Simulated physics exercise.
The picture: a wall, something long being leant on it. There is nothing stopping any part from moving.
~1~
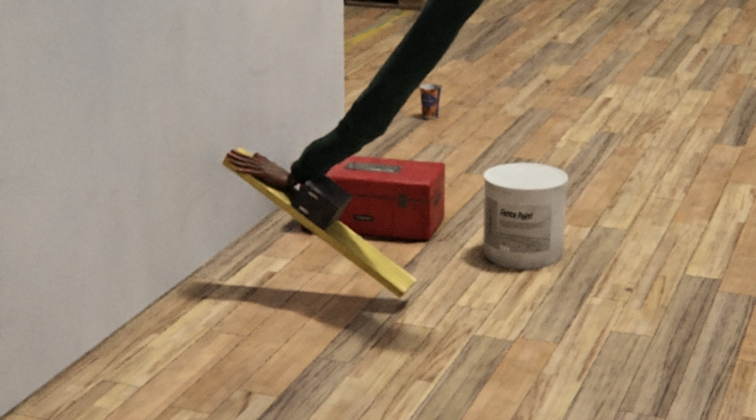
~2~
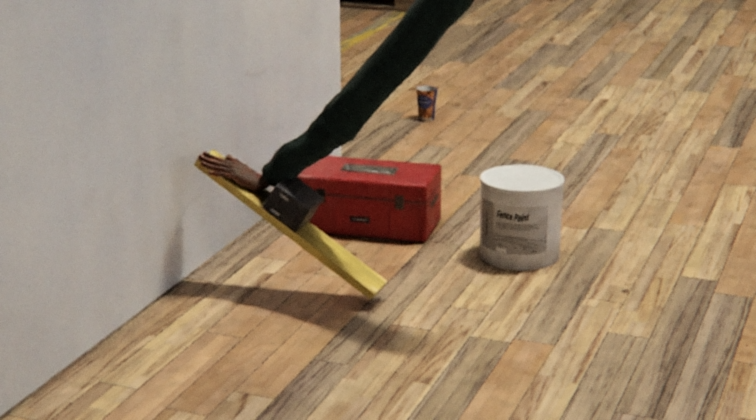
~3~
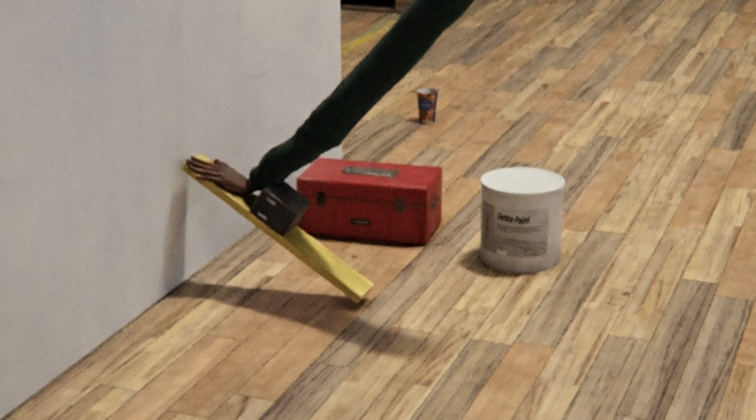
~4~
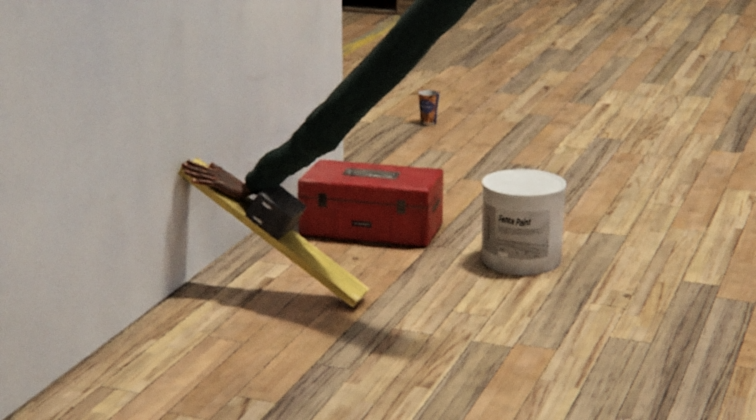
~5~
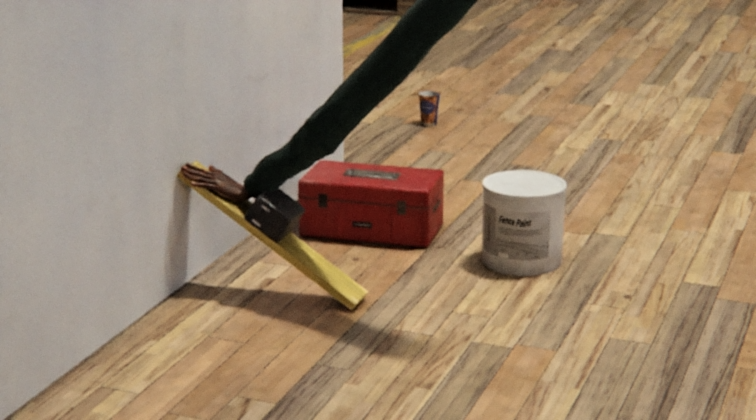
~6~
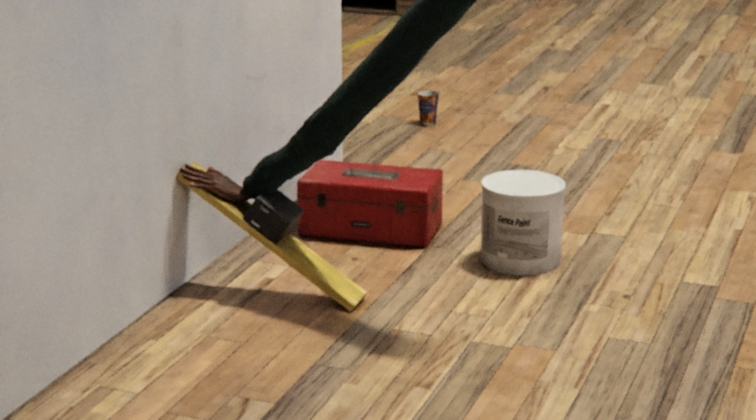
A gloved hand moves a yellow plank left and leans it against the pale wall.
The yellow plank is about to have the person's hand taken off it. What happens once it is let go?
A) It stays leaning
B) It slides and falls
The answer is B.
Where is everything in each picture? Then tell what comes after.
In the first picture, on its way; yellow plank (319, 221); white pail (524, 215).
In the second picture, on its way; yellow plank (291, 223); white pail (521, 217).
In the third picture, on its way; yellow plank (278, 227); white pail (521, 219).
In the fourth picture, on its way; yellow plank (274, 231); white pail (523, 221).
In the fifth picture, leant on the wall, still held; yellow plank (273, 234); white pail (523, 222).
In the sixth picture, leant on the wall, still held; yellow plank (272, 235); white pail (522, 222).
Then, 0.30 s after the last picture, yellow plank leaning 14° more than when let go near (281, 258).
Then, 0.40 s after the last picture, yellow plank leaning 32° more than when let go near (289, 292).
Then, 0.50 s after the last picture, yellow plank leaning 33° more than when let go near (289, 290).
At rest, moved from the start, yellow plank; the other 2 in place. Seen from the same camera at the end, yellow plank near (289, 291). The plank gives way.
